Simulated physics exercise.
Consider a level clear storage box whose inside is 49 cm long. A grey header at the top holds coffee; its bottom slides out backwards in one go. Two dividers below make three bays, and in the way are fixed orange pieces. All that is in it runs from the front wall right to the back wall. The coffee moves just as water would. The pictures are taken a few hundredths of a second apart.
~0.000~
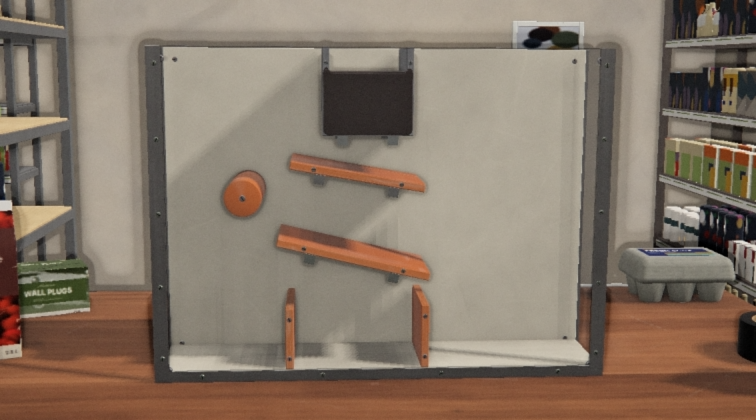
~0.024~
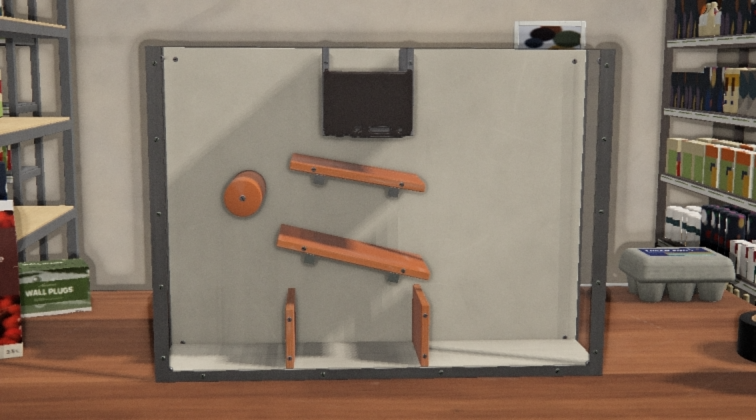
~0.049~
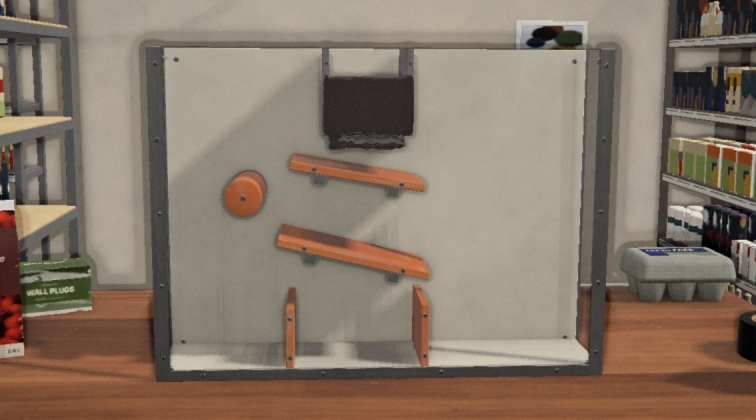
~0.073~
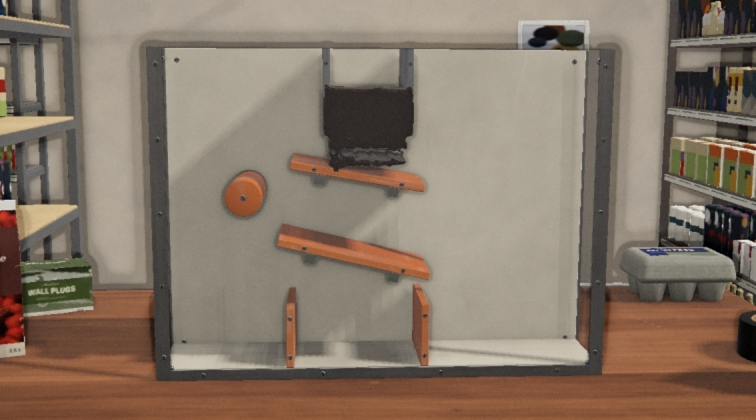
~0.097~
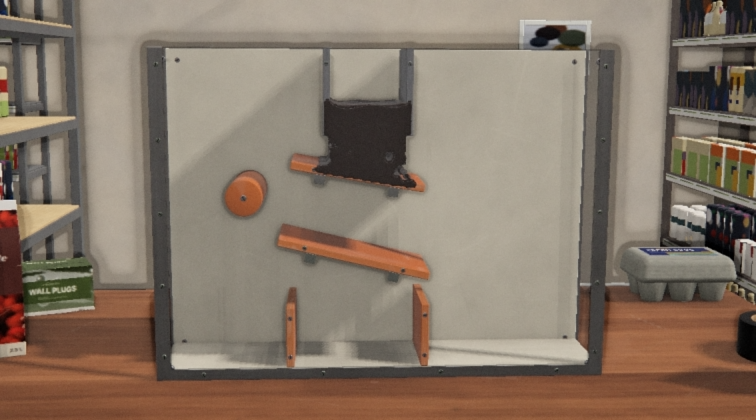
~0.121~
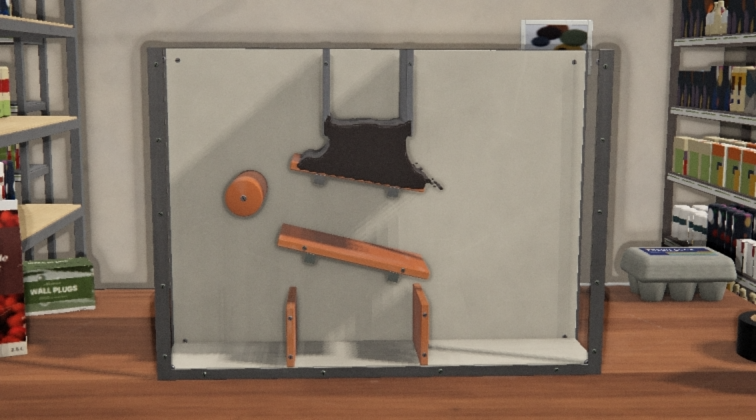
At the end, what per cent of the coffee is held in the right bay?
About 75 per cent.
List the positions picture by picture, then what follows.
In the first frame, the coffee has come down to (340, 130); the highest of it is at (389, 72); the piece under the header is centred near (358, 177); divider tops at (289, 311) and (426, 307).
In the second frame, the coffee has come down to (353, 137); the highest of it is at (378, 73).
In the third frame, the coffee has come down to (343, 148); the highest of it is at (336, 79).
In the fourth frame, the coffee has come down to (379, 166); the highest of it is at (334, 90); below the header it spans (330, 140) to (406, 143).
In the fifth frame, the coffee has come down to (409, 180); the highest of it is at (389, 106); below the header it spans (328, 166) to (408, 176).
In the sixth frame, the coffee has come down to (421, 183); the highest of it is at (372, 125); below the header it spans (305, 162) to (428, 180).
Then, 0.22 s in, hardly anything has reached the bottom yet.
Then, 0.36 s in, 45 per cent is down, the largest part in the right bay.
Then, 0.71 s in, 88 per cent is down, the largest part in the right bay.
Finally, the split from left to right is 23, 0 and 77 per cent.
